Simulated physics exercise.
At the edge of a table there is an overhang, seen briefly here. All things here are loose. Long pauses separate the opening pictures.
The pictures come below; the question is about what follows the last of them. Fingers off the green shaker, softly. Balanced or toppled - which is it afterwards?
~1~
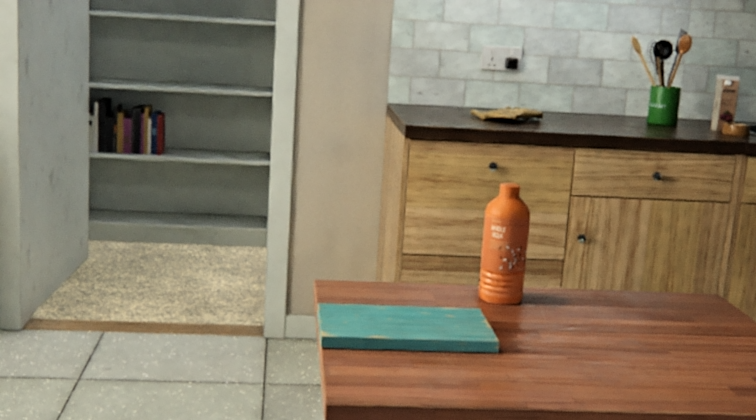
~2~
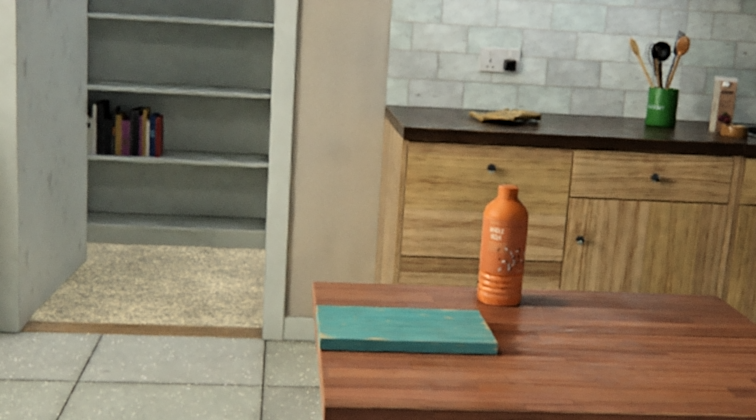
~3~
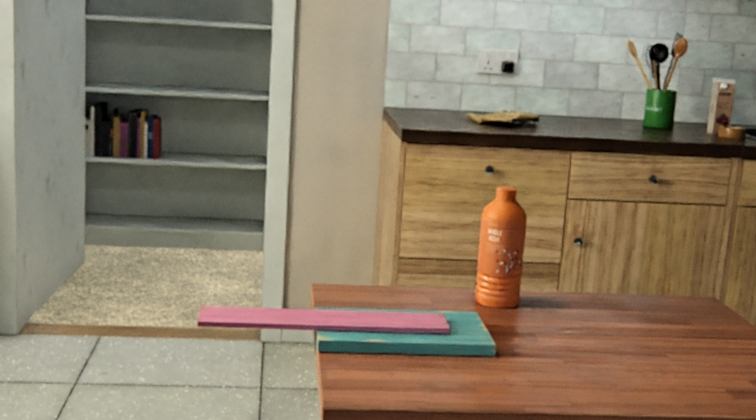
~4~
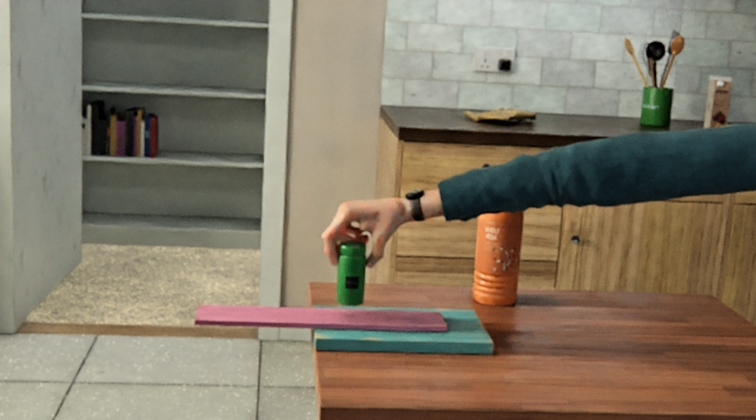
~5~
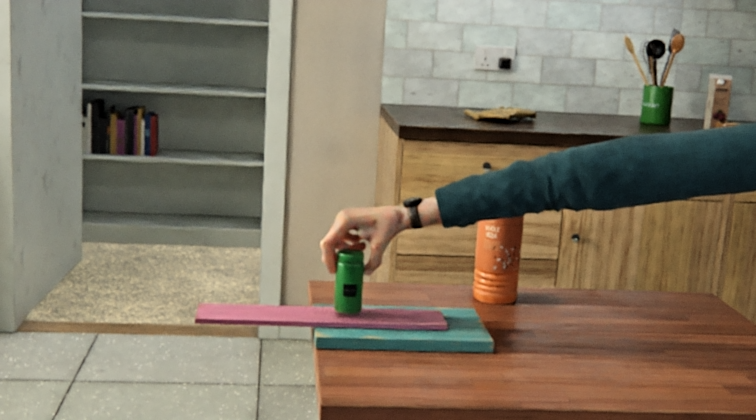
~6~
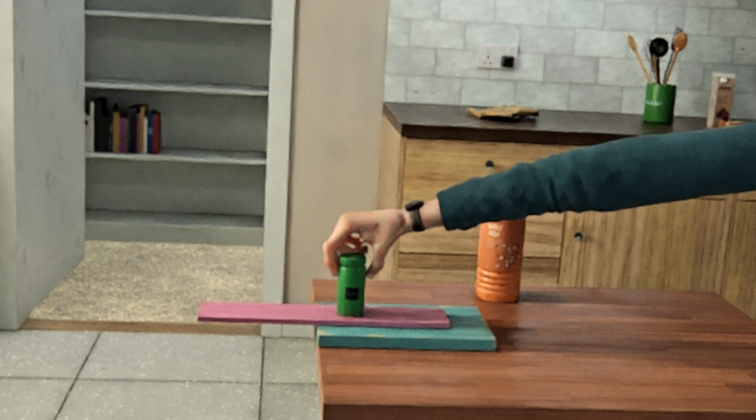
Never falls.
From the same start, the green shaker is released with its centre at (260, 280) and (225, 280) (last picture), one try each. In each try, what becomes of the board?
The first time it drops, and the second time it drops.
Then, 0.70 s past the last view, things are still on the move.
Then, 1.40 s past the last view, nothing moves.
Then, 2.10 s past the last view, green shaker resting near (351, 285).
Finally, all 4 still in place. Final places as the last picture's camera would see them, green shaker near (351, 285). The board keeps its balance.
